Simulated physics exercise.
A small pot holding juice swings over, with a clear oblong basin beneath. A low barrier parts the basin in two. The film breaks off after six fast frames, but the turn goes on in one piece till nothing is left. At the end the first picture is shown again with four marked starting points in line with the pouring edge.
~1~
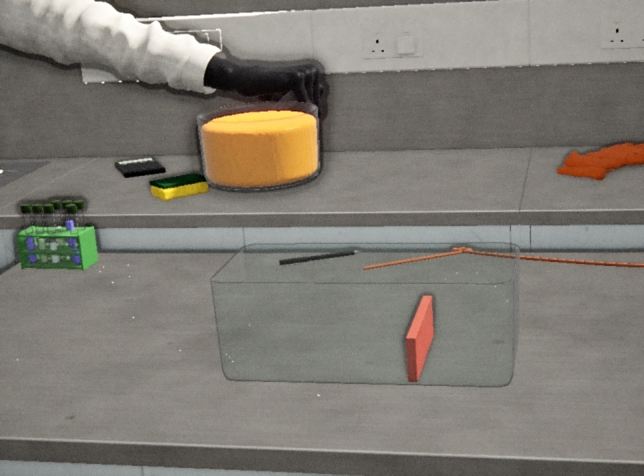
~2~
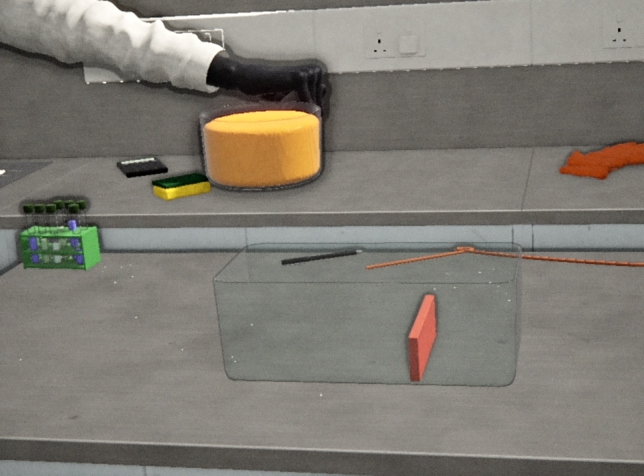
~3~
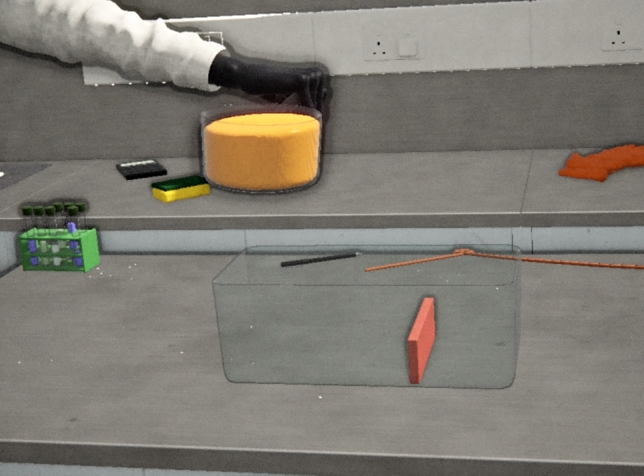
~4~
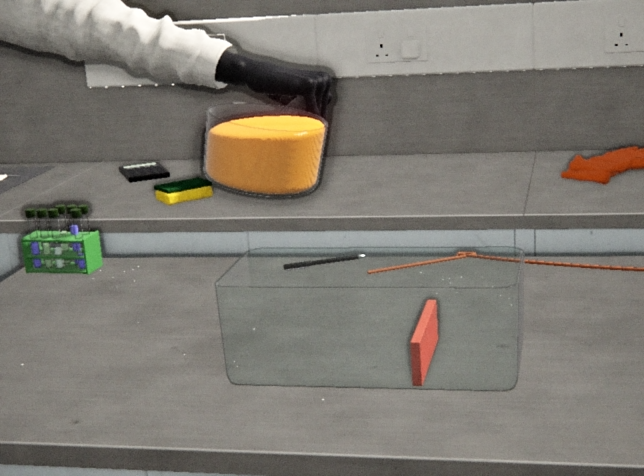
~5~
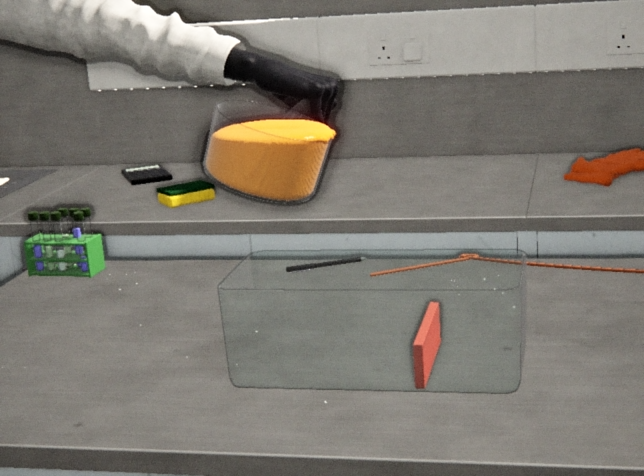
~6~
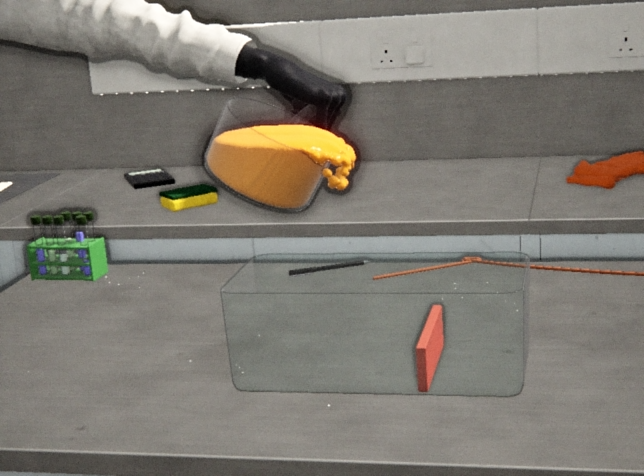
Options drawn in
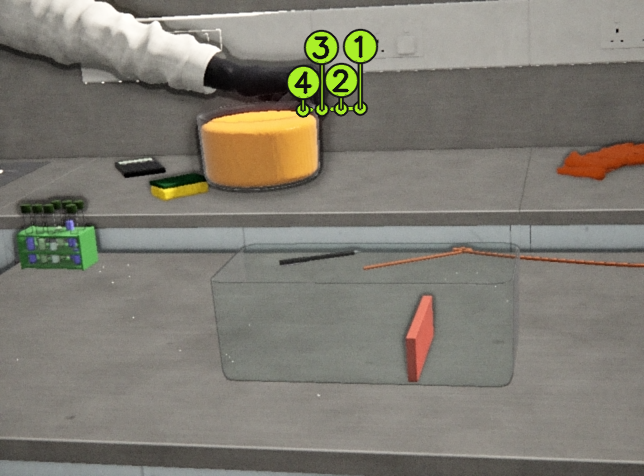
On a grey counter above a clear basin with a low red barrier, a black-gloved hand held a small pot of orange juice upright, then tilted it rightward until juice bulged over the lip.
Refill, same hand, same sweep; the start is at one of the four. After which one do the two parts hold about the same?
Spot 2 does it best.
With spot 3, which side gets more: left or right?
The left side.
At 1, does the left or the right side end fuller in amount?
The right one.
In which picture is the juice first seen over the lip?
Picture 5.
In lime, 1 at (360, 108); 2 at (341, 108); 3 at (321, 109); 4 at (303, 110).
Choosing 1, about 28 % ends left of the wall and 71 % right of it.
Choosing 2, about 48 % ends left of the wall and 51 % right of it.
Choosing 3, about 77 % ends left of the wall and 23 % right of it.
Choosing 4, about 98 % ends left of the wall and 2 % right of it.
